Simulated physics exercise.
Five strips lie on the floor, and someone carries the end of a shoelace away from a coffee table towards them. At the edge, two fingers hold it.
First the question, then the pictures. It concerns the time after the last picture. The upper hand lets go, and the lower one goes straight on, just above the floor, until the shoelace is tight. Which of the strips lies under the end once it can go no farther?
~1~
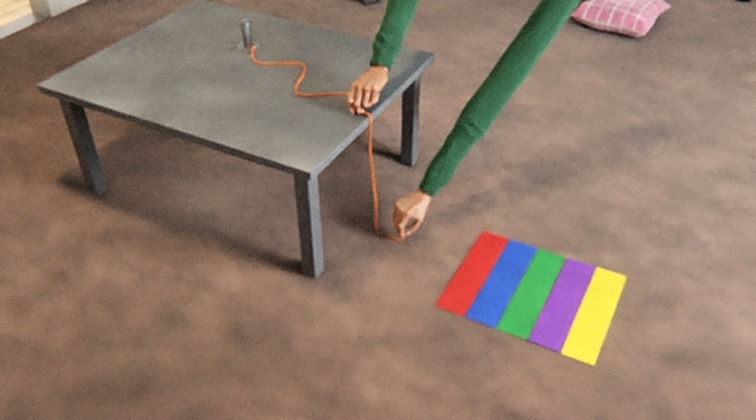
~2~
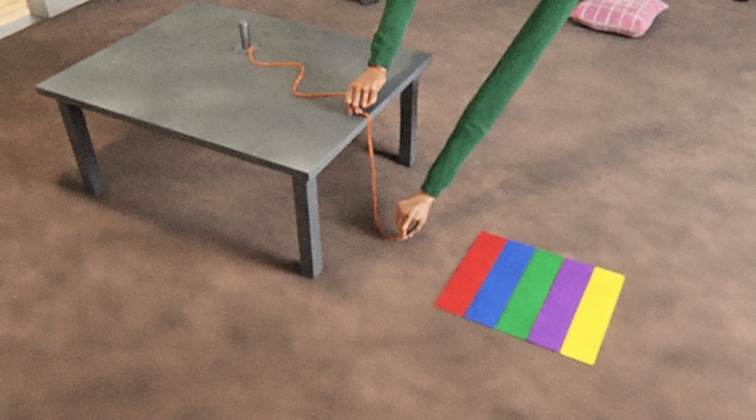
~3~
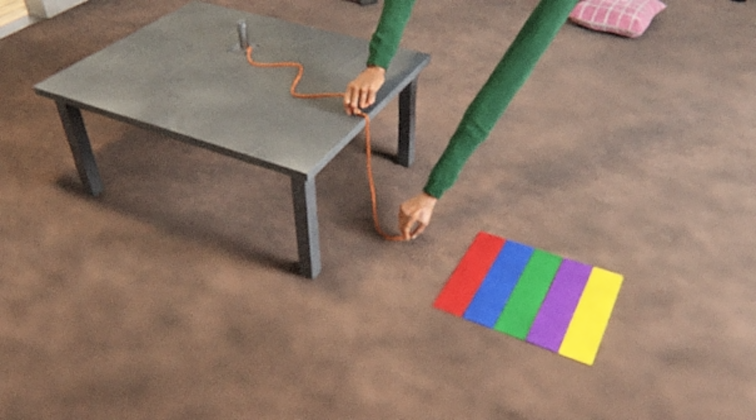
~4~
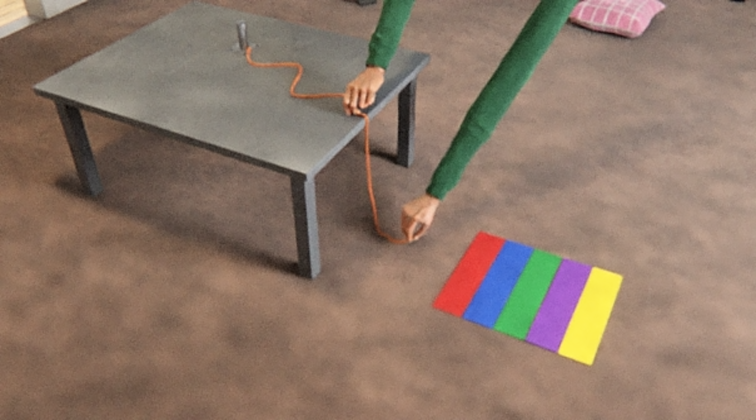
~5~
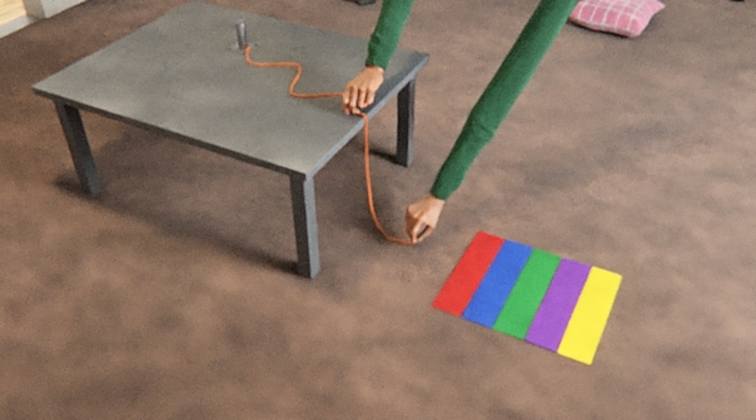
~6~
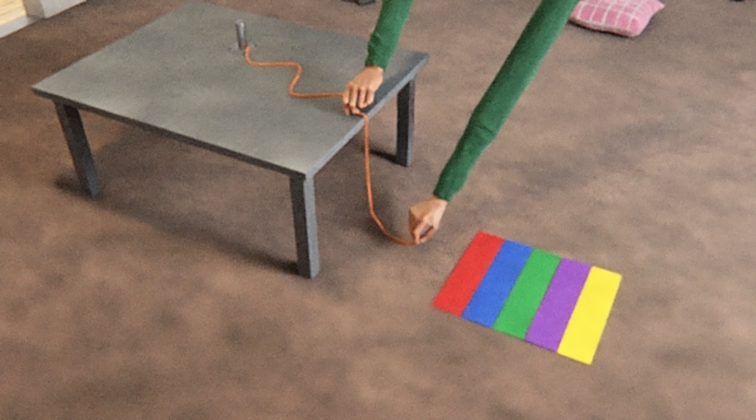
The purple one.
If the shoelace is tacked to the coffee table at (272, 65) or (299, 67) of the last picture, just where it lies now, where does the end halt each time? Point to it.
(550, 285), then (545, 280).
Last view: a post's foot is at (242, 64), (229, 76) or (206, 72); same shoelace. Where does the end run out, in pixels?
Going by the last picture, roughly (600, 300), (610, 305) and (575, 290).
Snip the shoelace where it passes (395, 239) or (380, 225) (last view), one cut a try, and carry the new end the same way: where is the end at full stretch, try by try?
In order, roughly (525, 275) and (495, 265).
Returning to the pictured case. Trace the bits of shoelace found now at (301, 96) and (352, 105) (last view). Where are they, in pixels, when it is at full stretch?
The first lands at (353, 98), while the second lands at (401, 137).
Soon after, end near (514, 272); over blue.
Then, end near (547, 283); over green.
At full stretch, end near (567, 289); over purple. It gets as far as the purple strip.
